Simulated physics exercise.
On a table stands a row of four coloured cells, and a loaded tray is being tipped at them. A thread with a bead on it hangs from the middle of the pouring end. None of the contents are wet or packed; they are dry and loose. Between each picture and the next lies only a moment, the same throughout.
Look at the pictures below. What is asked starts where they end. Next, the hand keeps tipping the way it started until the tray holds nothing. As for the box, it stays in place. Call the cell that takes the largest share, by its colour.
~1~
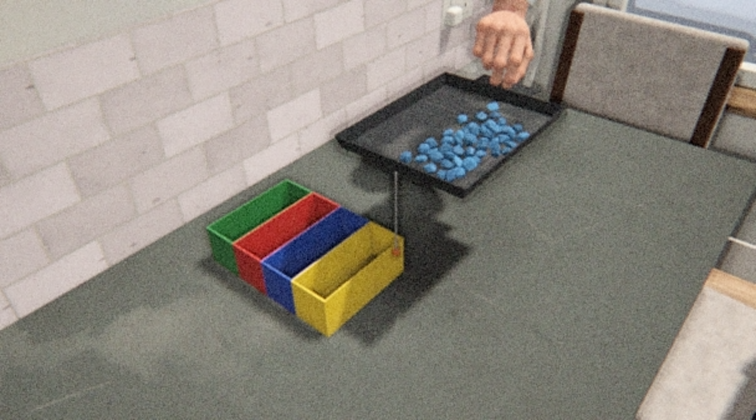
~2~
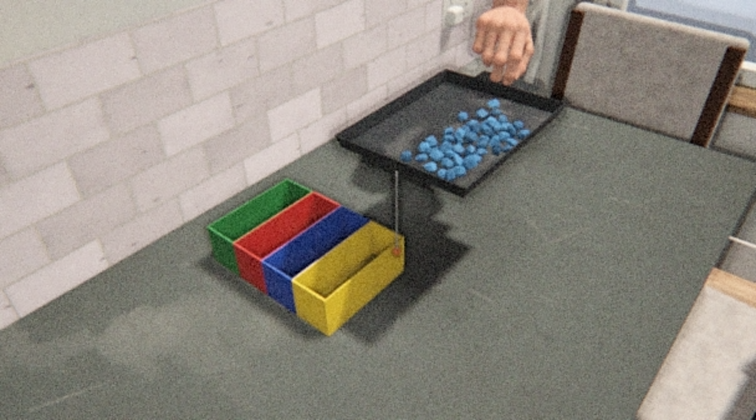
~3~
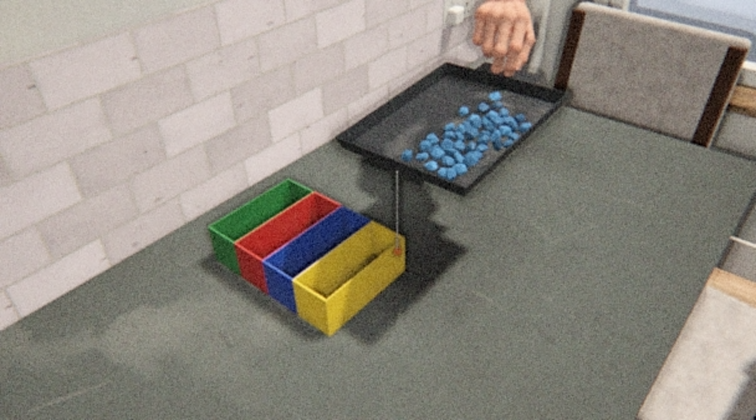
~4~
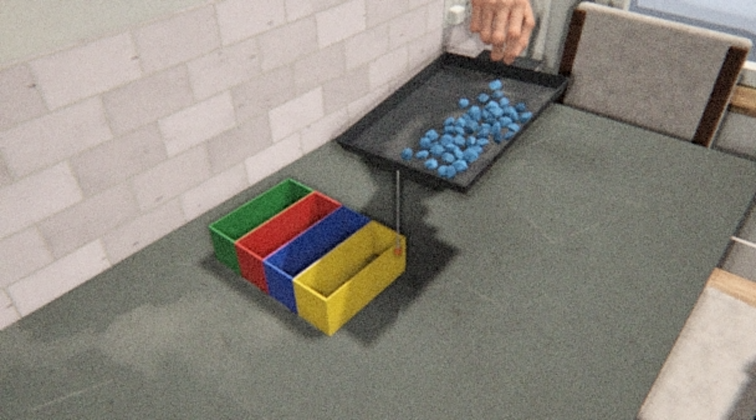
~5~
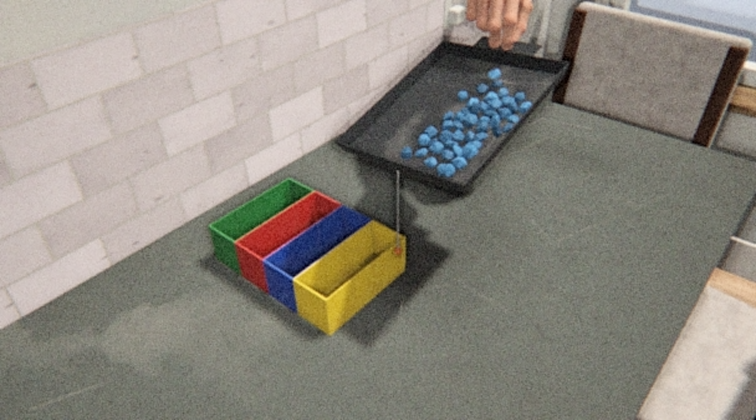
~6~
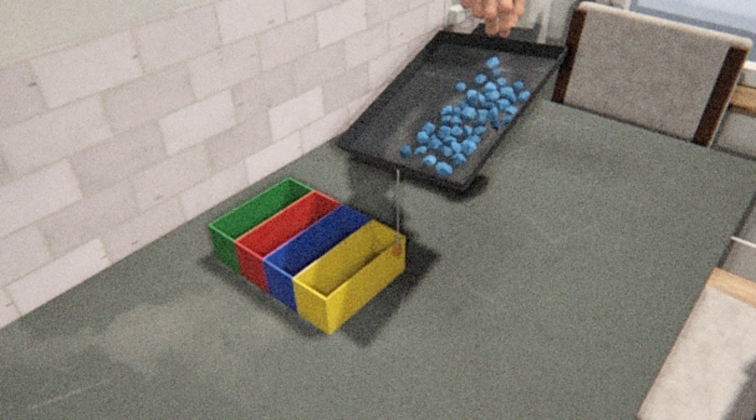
Most goes to the yellow cell.
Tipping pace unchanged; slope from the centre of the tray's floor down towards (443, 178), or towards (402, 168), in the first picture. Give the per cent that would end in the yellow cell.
You'd get 0 per cent the first time and 20 per cent the second time.
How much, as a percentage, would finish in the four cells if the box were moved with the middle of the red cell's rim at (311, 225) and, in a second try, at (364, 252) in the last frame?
The first yields 90 per cent and the second 100 per cent.
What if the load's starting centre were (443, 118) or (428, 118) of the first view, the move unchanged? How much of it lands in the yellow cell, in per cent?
You'd get near 50 percent first and near 40 percent next.
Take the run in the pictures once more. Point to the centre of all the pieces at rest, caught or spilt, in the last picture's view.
Close to (348, 286) in the last picture.
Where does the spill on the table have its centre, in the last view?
Somewhere near (380, 327), I think.
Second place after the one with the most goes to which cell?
The cell in blue.
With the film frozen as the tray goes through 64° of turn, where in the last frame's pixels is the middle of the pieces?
Near (385, 153).
Soon, tray tipped steeply; nearly all on the tray; a stray few falling or outside the box.
A while on, tray tipped past a quarter turn; a small part on the tray; about a quarter in the yellow cell; about a quarter in the blue cell; about a third falling or outside the box.
Towards the end, tray tipped past a quarter turn; about half in the yellow cell; about a quarter in the blue cell; about a quarter falling or outside the box.
Finally, tray tipped past a quarter turn; about half in the yellow cell; about a quarter in the blue cell; none in the red cell; none in the green cell; about a quarter outside the box.
